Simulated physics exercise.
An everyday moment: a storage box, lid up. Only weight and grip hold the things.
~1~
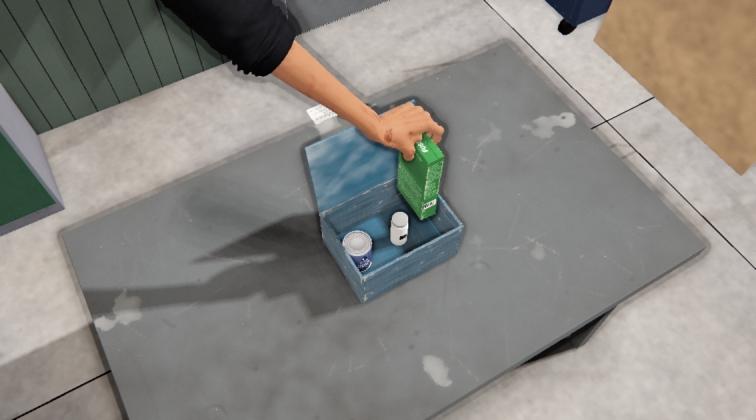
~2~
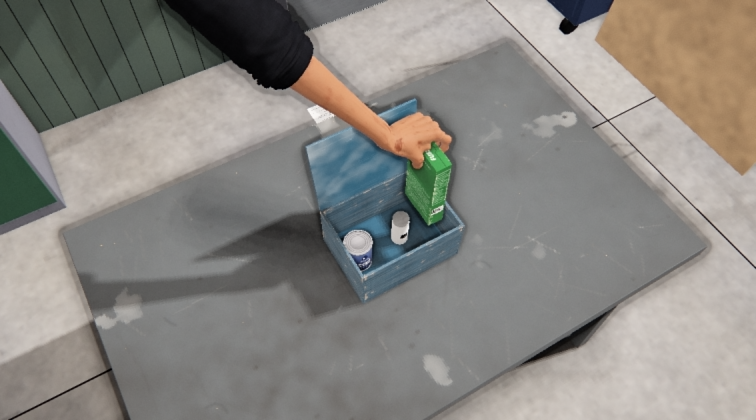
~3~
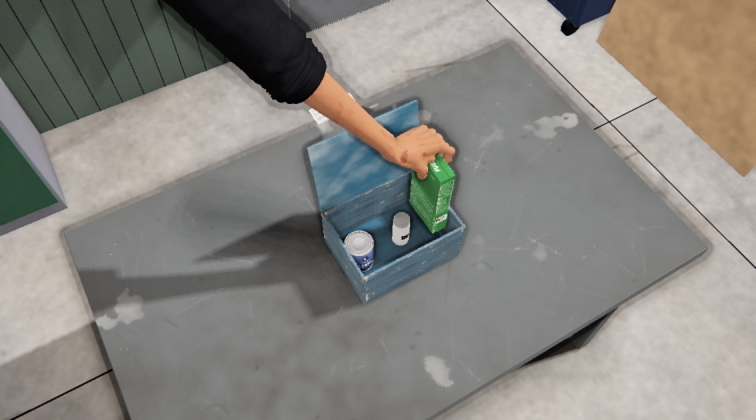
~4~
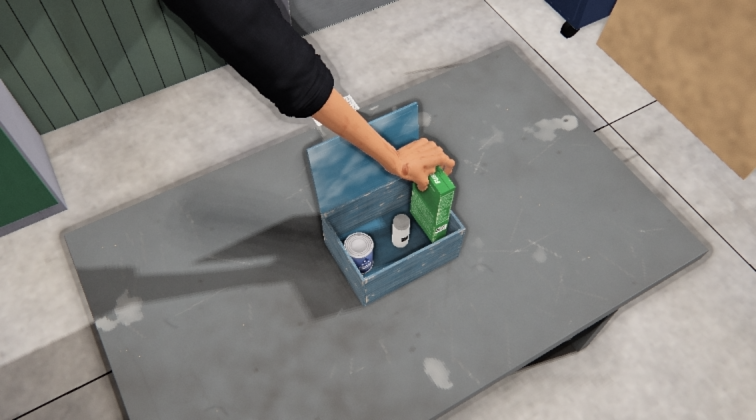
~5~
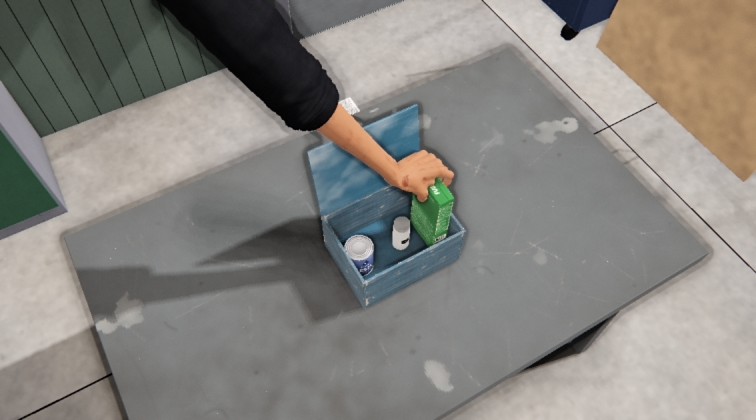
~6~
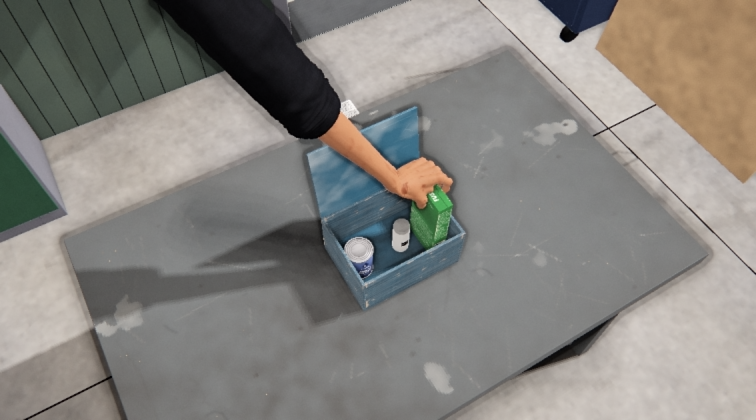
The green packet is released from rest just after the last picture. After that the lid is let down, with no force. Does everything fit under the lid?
In the end the lid is held up.
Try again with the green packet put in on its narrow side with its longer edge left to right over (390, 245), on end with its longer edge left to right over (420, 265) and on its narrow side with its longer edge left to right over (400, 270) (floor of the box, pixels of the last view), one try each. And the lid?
First try: It will not close; second try: It is held up; third try: It shuts flat.
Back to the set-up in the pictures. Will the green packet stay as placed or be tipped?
The green packet keeps its pose.
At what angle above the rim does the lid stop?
About 55°.
Then, 1.00 s after the last picture, lid starting down.
Then, 1.30 s after the last picture, lid 79° above the rim.
Then, 1.50 s after the last picture, lid 65° above the rim.
Then, 1.60 s after the last picture, lid 57° above the rim.
At rest, lid 56° above the rim; all 3 in place. Seen from the same camera at the end, green packet near (430, 217).
